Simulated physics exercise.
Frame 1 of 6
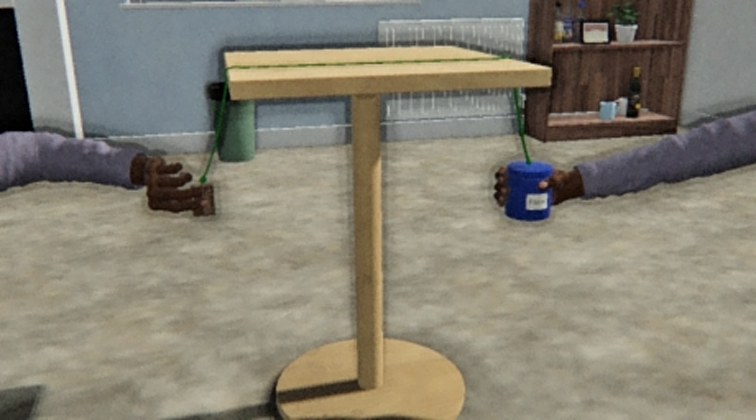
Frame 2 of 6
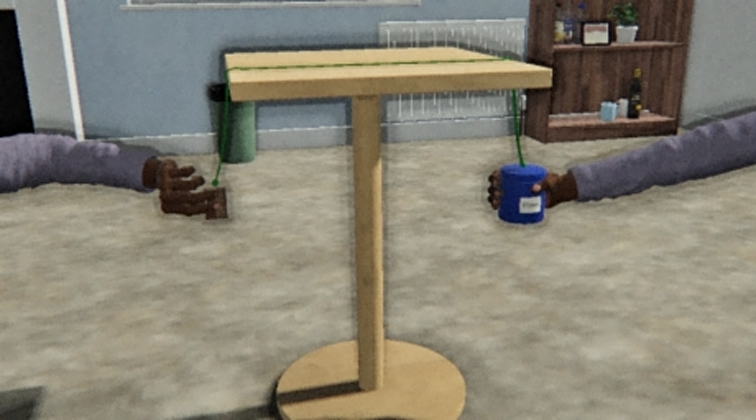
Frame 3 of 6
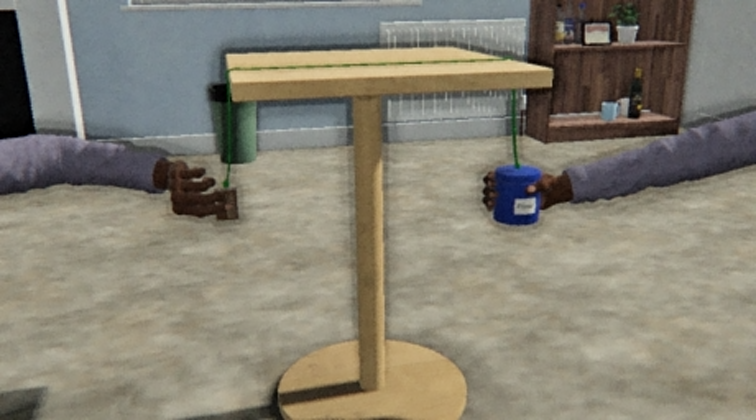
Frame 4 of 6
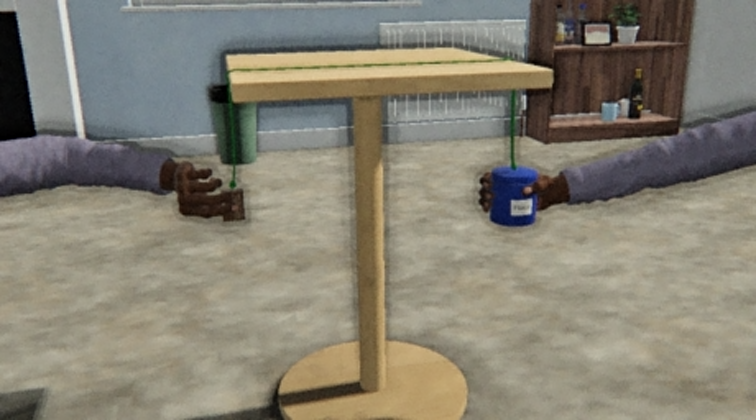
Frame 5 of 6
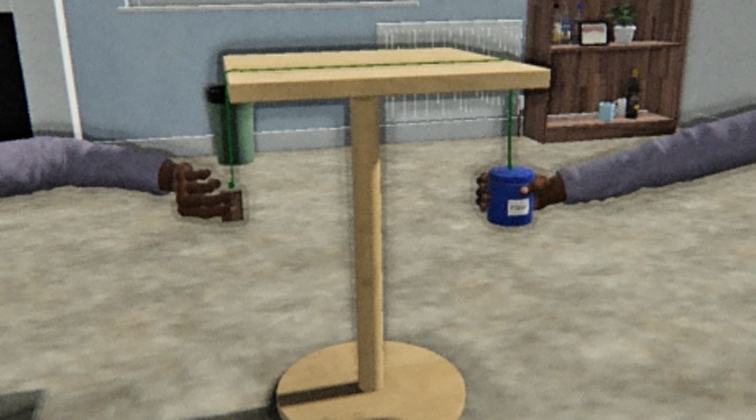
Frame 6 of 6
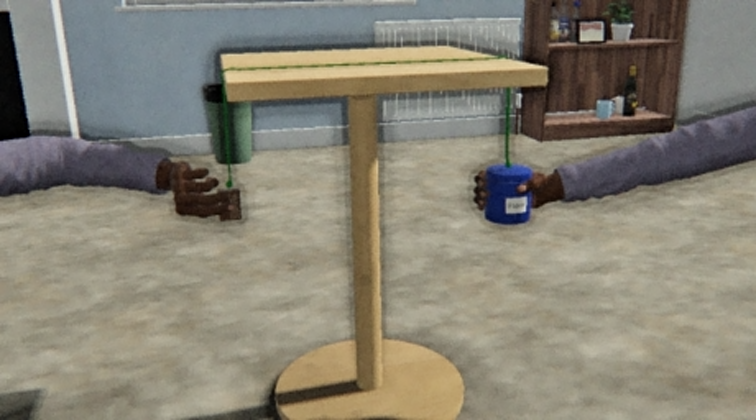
A pale wooden stand with a square top and round base fills the middle of a room, seen from the front, with a blue wall, white radiator, green bin and brown shelves behind. A green ribbon crosses the top, a small brown object at its left end and a blue jar at its right, each held by a hand. Both hands shift slightly inward, then stay nearly still as the view drifts slightly.
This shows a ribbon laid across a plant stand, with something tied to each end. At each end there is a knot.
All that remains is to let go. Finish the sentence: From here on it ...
From here on it heads down on the right.
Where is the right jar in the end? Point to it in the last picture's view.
Roughly (484, 379).
Then, 0.54 s on from there, left matchbox lower; right jar down on the floor near (483, 377).
Then, 0.90 s on from there, left matchbox down on the floor near (478, 321); right jar down on the floor near (485, 379).
In the end, left matchbox down on the floor near (310, 344); right jar down on the floor near (485, 379). The ribbon is pulled to the right.
